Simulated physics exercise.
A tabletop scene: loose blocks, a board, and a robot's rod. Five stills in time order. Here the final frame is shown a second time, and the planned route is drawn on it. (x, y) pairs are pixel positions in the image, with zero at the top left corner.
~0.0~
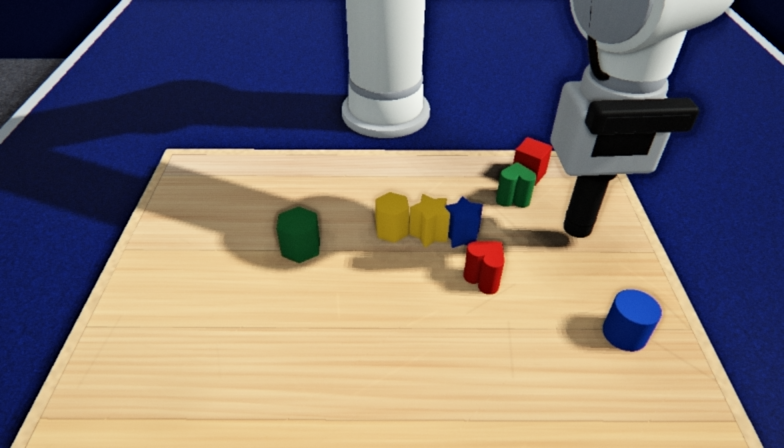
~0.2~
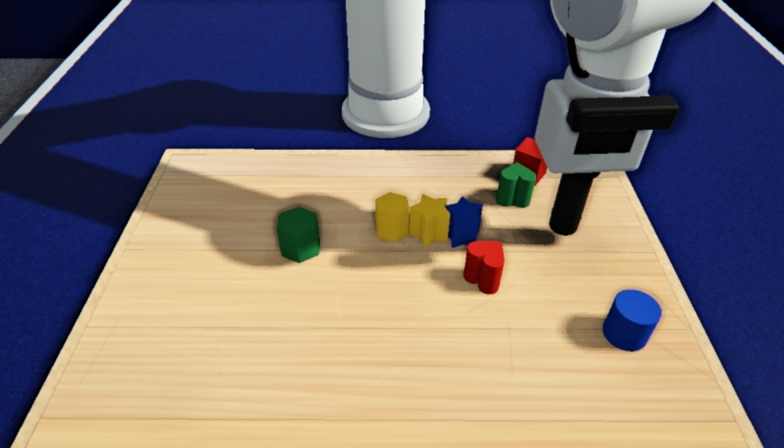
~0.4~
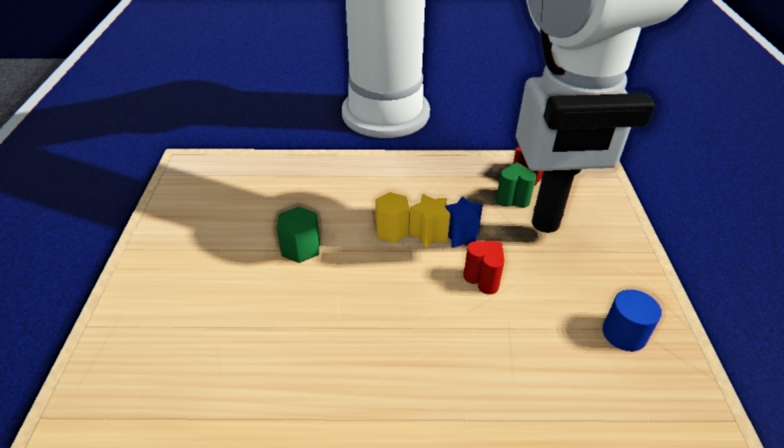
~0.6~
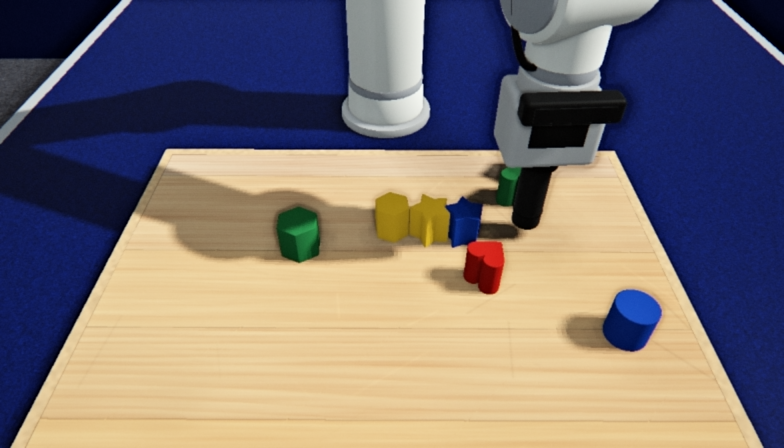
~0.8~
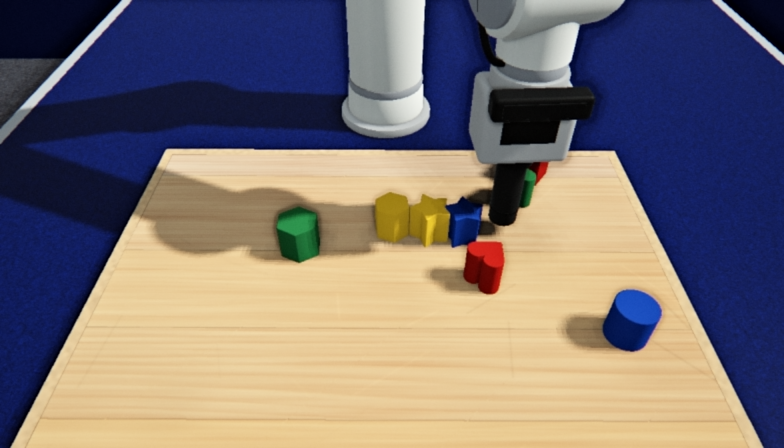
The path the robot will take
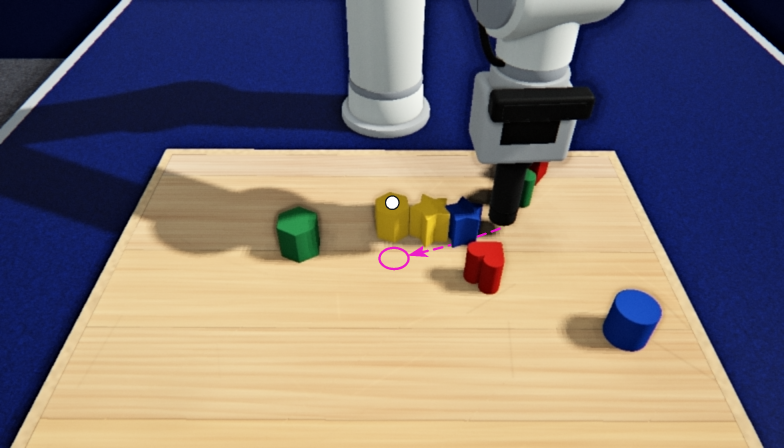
Robot arm with a black rod sliding steadily left across a wooden tabletop toward a blue star block, coloured blocks staying still.
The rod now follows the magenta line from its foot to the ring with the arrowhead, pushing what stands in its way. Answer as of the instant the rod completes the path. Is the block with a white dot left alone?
No, it doesn't check out.
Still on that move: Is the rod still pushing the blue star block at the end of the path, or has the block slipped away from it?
Ahead of the rod.
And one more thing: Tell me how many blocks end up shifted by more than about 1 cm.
My count: 3 or more.
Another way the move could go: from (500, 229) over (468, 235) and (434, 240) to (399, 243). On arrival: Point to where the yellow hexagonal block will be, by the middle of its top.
Its top middle will sit at (356, 204).
Path on the board, from (500, 229) over (467, 240) and (432, 250) to (394, 258); the dot is on the yellow hexagonal block.
What follows on the original path. One third of the way, rod at (469, 229); yellow hexagonal block at (375, 203), turned 50° clockwise; yellow star block at (404, 212); blue star block at (437, 215).
Two thirds of the way, rod at (432, 240); yellow hexagonal block at (353, 201), turned 80° clockwise; yellow star block at (367, 220), turned 30° clockwise; blue star block at (399, 228).
At the end, rod at (394, 248); yellow hexagonal block at (353, 200), turned 85° clockwise; yellow star block at (341, 226), turned 95° clockwise; blue star block at (368, 240), turned 45° anticlockwise; red heart-shaped block in place.
